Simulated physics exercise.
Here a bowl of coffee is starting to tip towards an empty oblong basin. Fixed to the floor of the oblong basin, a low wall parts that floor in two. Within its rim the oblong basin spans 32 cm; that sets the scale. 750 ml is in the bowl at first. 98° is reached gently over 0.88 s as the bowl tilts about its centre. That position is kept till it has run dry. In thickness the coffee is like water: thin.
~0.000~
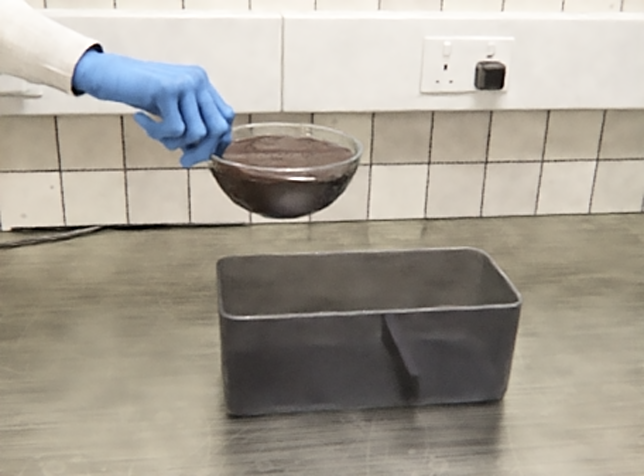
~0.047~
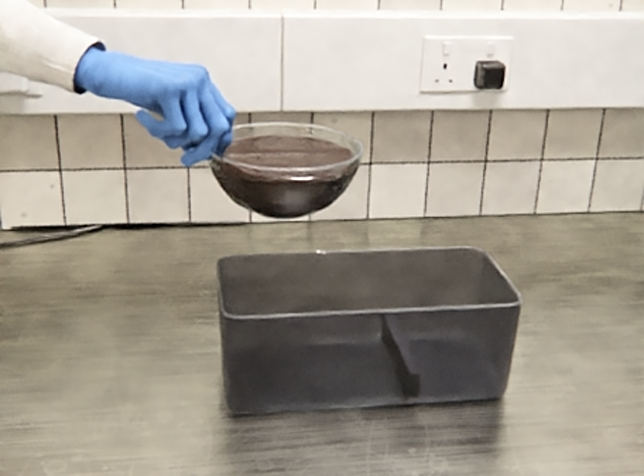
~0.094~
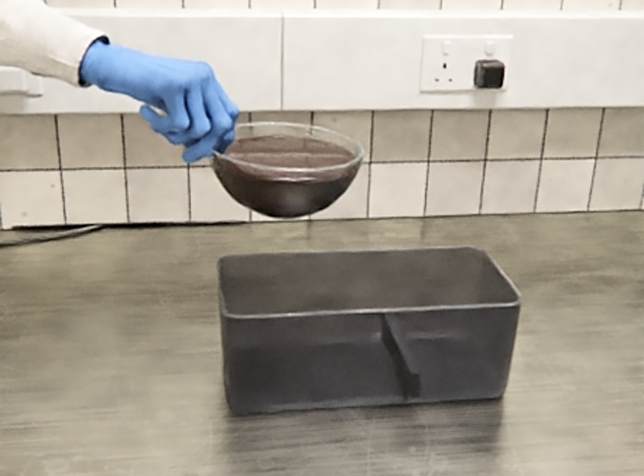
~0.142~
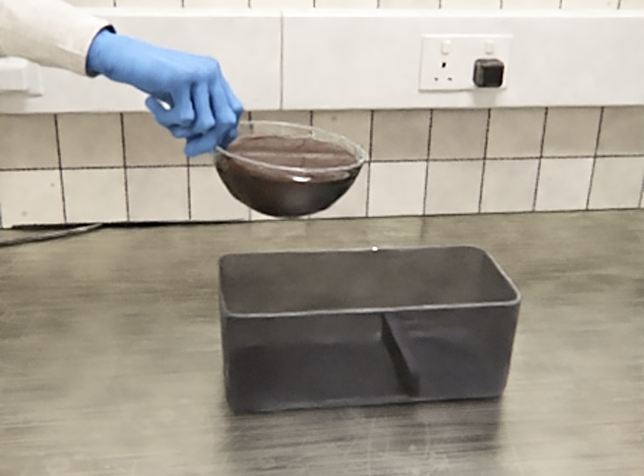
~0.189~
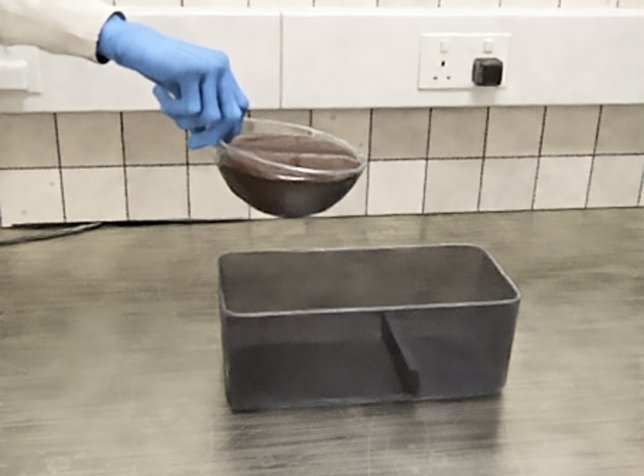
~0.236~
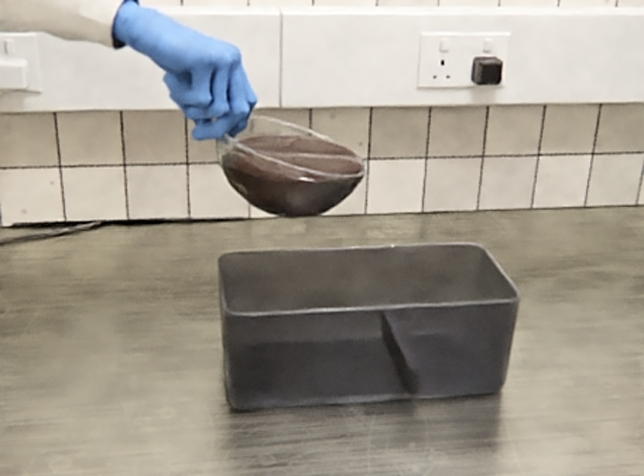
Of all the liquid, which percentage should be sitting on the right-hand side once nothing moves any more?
Around 51 per cent should be sitting there.
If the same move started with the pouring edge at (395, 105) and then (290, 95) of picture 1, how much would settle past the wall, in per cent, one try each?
70 in a hundred, followed by 10 in a hundred.
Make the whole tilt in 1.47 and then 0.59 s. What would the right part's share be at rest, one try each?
Near 60 in a hundred on the first go and near 35 in a hundred on the second.
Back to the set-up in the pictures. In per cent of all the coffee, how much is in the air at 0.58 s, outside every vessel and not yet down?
Roughly 38 percent.
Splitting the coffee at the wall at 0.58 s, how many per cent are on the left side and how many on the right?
Lab note: Left near 6 %, right near 26.
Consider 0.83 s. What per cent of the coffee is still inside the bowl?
About 0 per cent.
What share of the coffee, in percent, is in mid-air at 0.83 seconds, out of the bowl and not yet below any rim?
I'd say some 3 per cent is in the air.
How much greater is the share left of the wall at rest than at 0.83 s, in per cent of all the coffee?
Around 6 in a hundred.
By 0.58 s the tilt is 72° and 29 per cent is still to pour, 6 is left of the wall and 27 right of it.
By 0.83 s the tilt is 97° and 0 per cent is still to pour, 42 is left of the wall and 54 right of it.
By 1.09 s the tilt is 98° and 0 per cent is still to pour, 48 is left of the wall and 51 right of it.
By 1.38 s the tilt is 98° and 0 per cent is still to pour, 48 is left of the wall and 51 right of it.
At rest 48 per cent lies left of the wall, 51 right of it and 1 outside.
